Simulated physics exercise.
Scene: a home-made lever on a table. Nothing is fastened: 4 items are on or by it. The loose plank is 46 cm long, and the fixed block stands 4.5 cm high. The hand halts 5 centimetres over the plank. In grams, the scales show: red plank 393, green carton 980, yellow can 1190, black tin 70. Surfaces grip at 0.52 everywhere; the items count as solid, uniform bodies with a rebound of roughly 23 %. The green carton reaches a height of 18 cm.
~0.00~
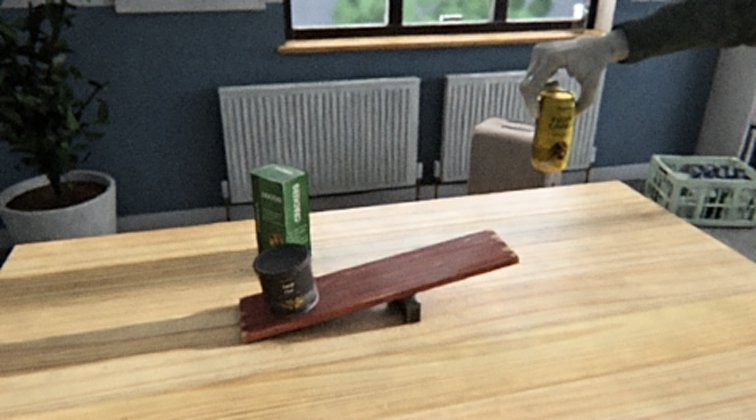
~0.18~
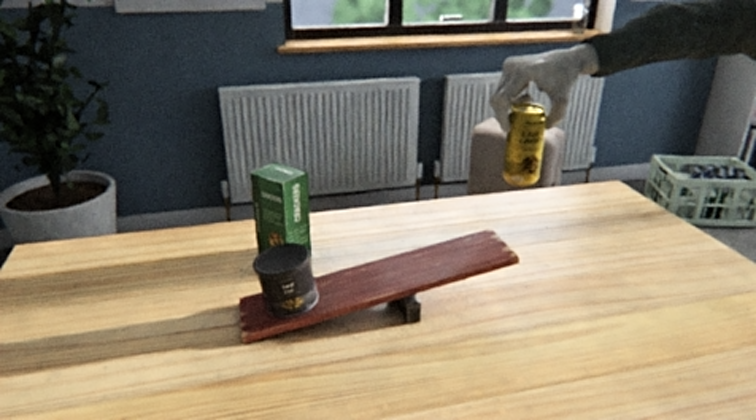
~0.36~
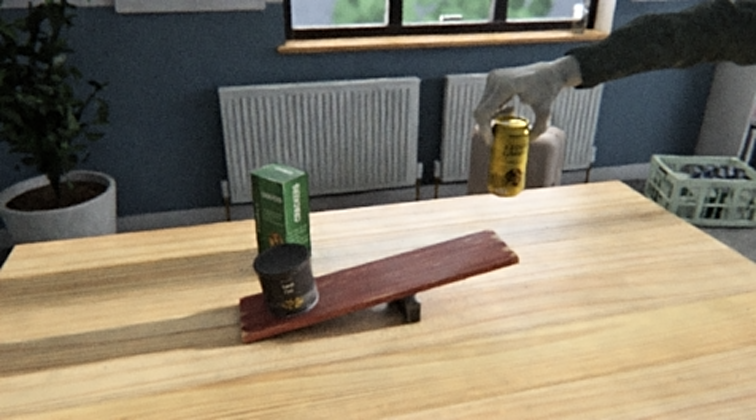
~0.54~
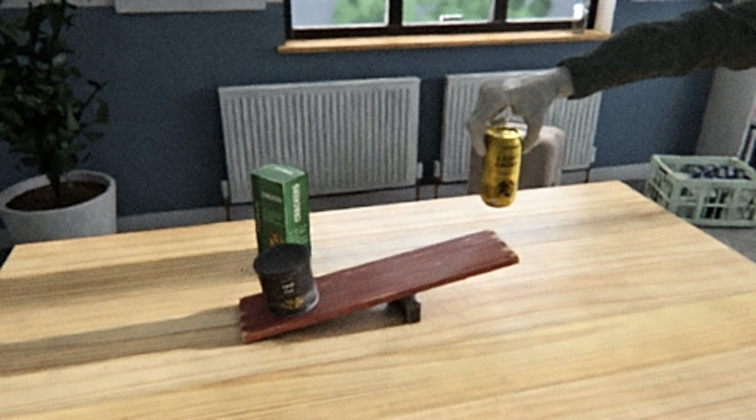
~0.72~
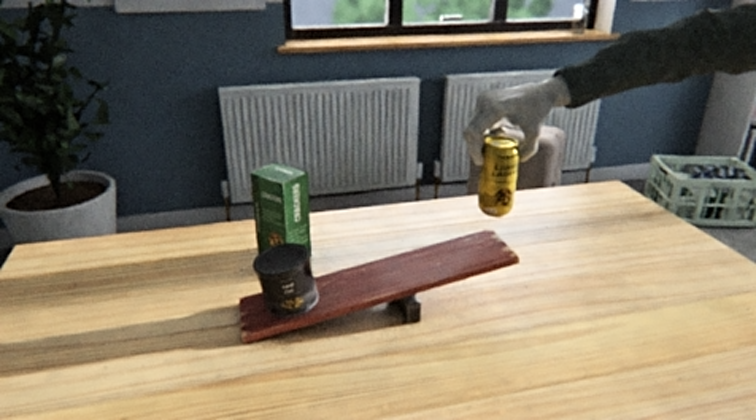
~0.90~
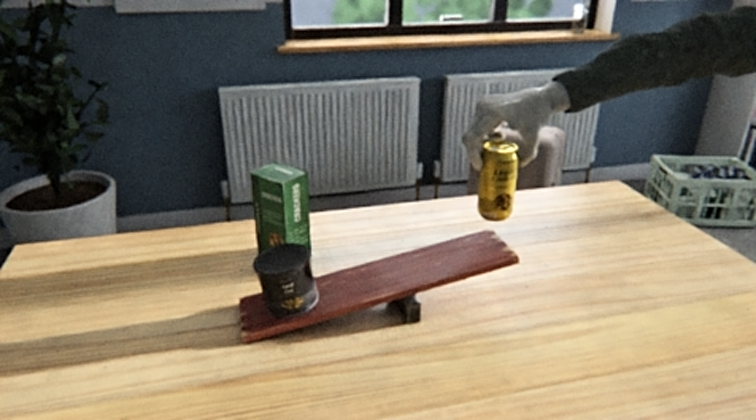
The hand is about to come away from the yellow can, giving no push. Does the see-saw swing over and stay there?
Plank: Stays put.
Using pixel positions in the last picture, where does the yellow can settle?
Around (543, 266).
After 1.20 s, plank at 13°, tipped the other way; yellow can moved 11 cm near (496, 242); black tin 37° off upright.
After 1.30 s, plank at 14°, tipped the other way; yellow can 37° off upright near (515, 248); black tin 69° off upright.
After 1.40 s, plank at 12°, tipped the other way; yellow can on its side near (538, 264); black tin on its side.
After 1.50 s, plank at 0°, tipped the other way; yellow can on its side near (542, 266); black tin on its side.
In the end (2.0 s), plank at 9°, leaning as at the start; toppled on the table or plank, yellow can and black tin; the other 2 under 4 cm from the start. At the end, from the last picture's camera, yellow can near (543, 266). The plank ends as it began.
